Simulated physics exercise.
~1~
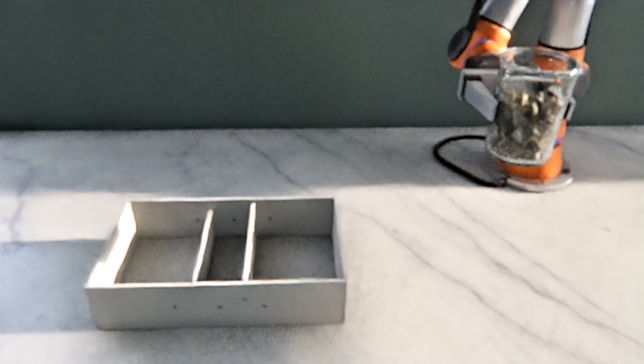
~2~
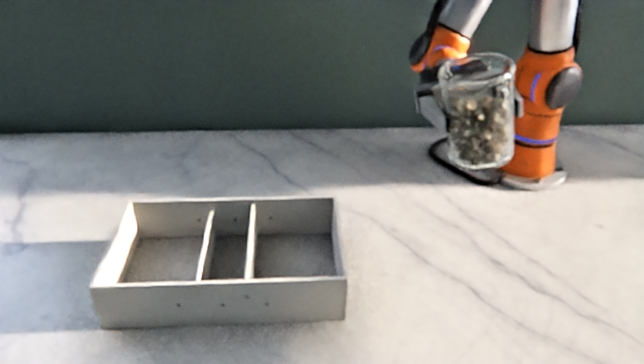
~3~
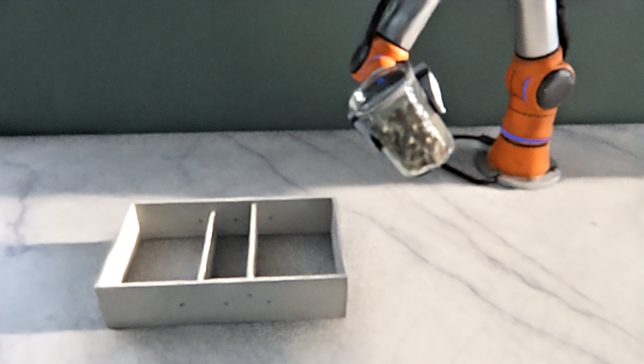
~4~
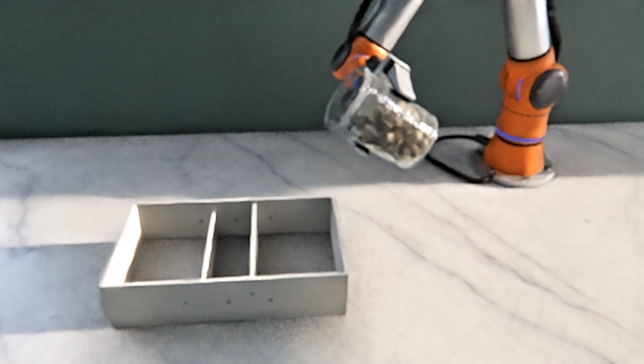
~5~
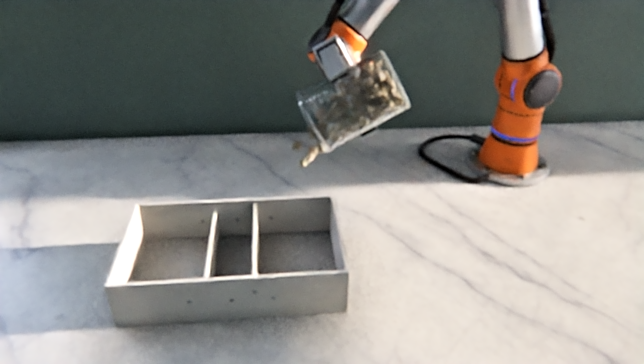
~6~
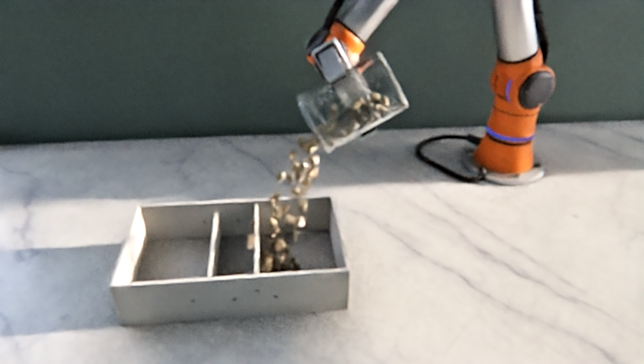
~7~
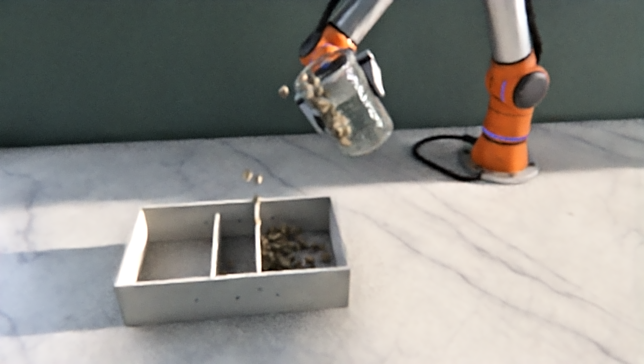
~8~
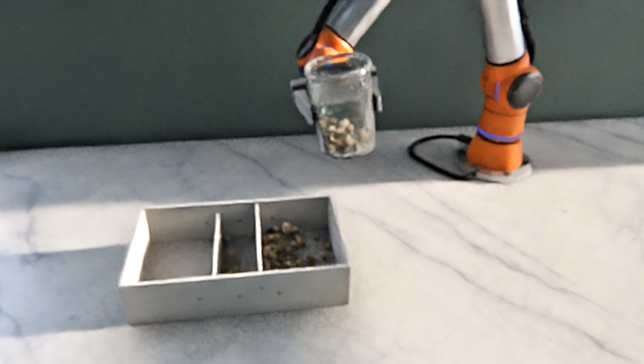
At first, an orange and silver robot arm holds a clear beaker of small pebbles upright above a marble table, with a grey box split into three parts standing to the left. The arm carries the beaker left towards the box, leaning it as it goes. It then tips the beaker far over, and the first pebbles slip from the rim. A stream pours down into the box's right-hand part, while a few pebbles land in the narrow middle part. Finally the arm swings the beaker back nearly upright, with some pebbles still inside and most lying in the right-hand part.
